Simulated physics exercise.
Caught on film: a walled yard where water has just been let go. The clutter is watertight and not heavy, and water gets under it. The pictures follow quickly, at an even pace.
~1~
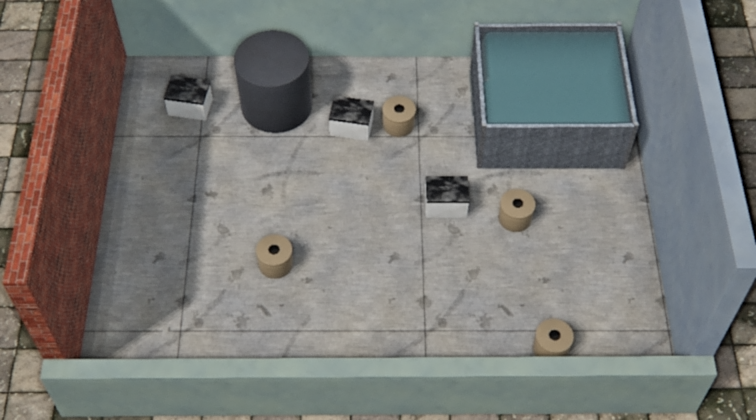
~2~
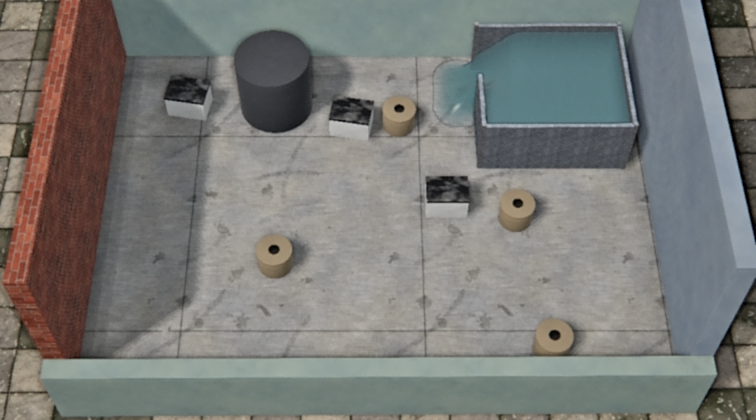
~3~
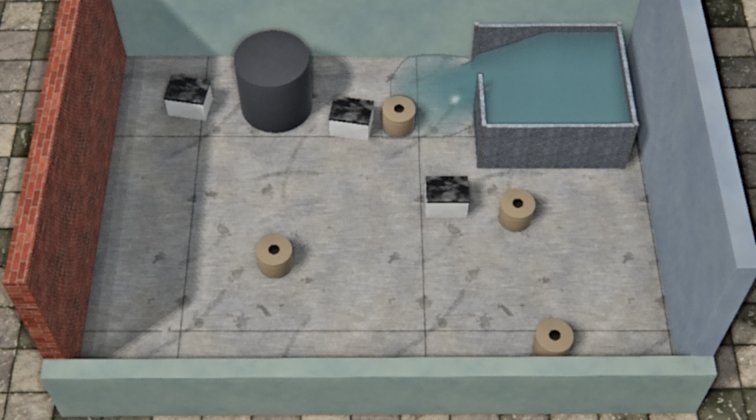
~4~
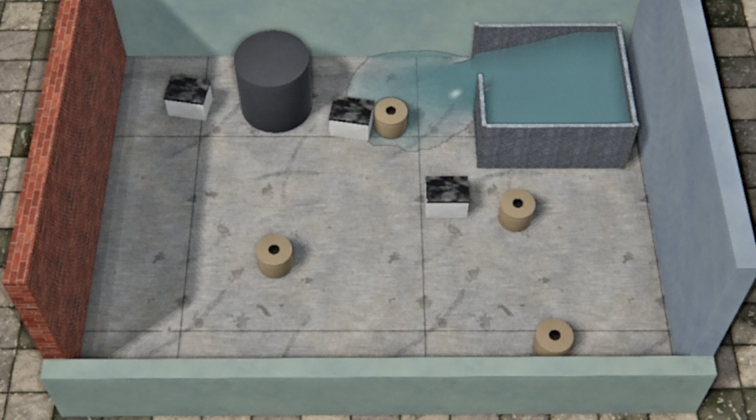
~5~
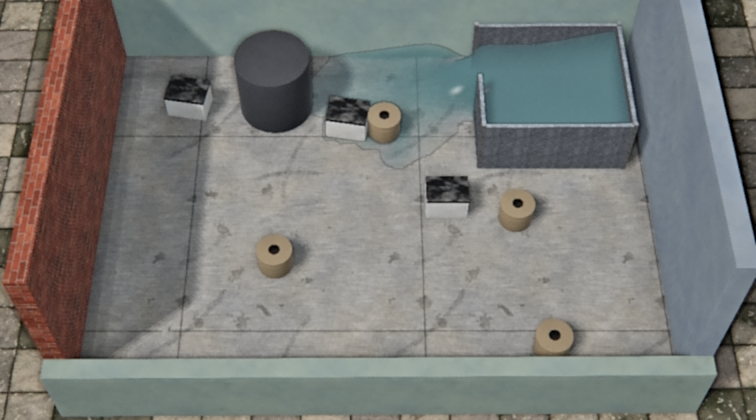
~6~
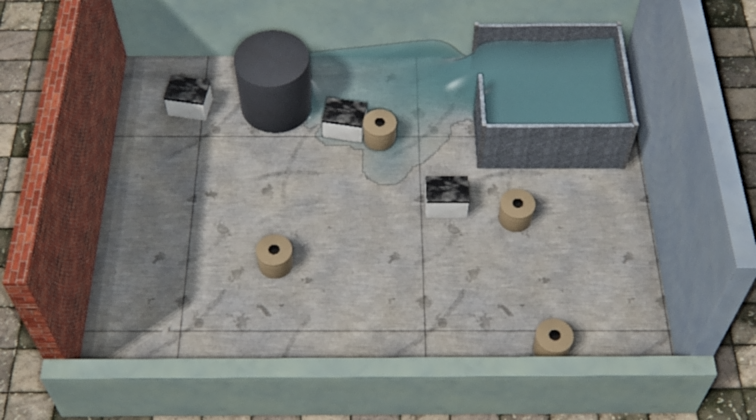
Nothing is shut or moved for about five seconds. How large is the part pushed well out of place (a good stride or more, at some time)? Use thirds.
That comes to between one and two thirds.
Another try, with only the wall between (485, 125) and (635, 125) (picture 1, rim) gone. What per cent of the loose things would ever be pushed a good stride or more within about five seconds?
Close to 60 %.
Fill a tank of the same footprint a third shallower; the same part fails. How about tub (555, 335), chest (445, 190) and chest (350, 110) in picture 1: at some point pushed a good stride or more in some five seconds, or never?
In that order: No, less than that, yes.
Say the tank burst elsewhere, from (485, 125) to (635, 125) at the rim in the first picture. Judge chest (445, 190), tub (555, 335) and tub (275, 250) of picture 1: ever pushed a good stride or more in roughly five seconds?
In that order: That far or more, pushed that far, pushed that far.
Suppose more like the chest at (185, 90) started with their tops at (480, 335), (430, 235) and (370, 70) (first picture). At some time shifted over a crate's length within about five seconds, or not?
As listed: No, under that, yes.
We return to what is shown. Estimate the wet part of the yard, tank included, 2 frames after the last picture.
Near 25 in a hundred.
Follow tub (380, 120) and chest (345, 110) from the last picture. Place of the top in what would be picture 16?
Roughly at (352, 213) and (223, 238).
A moment on, 1 of 7 are well off their spots; 0 afloat.
Next, 2 of 7 are well off their spots; 0 afloat.
Later, 4 of 7 are well off their spots; 2 afloat.
In the end, 4 of 7 are well off their spots, and 4 have been at some point; 2 afloat.
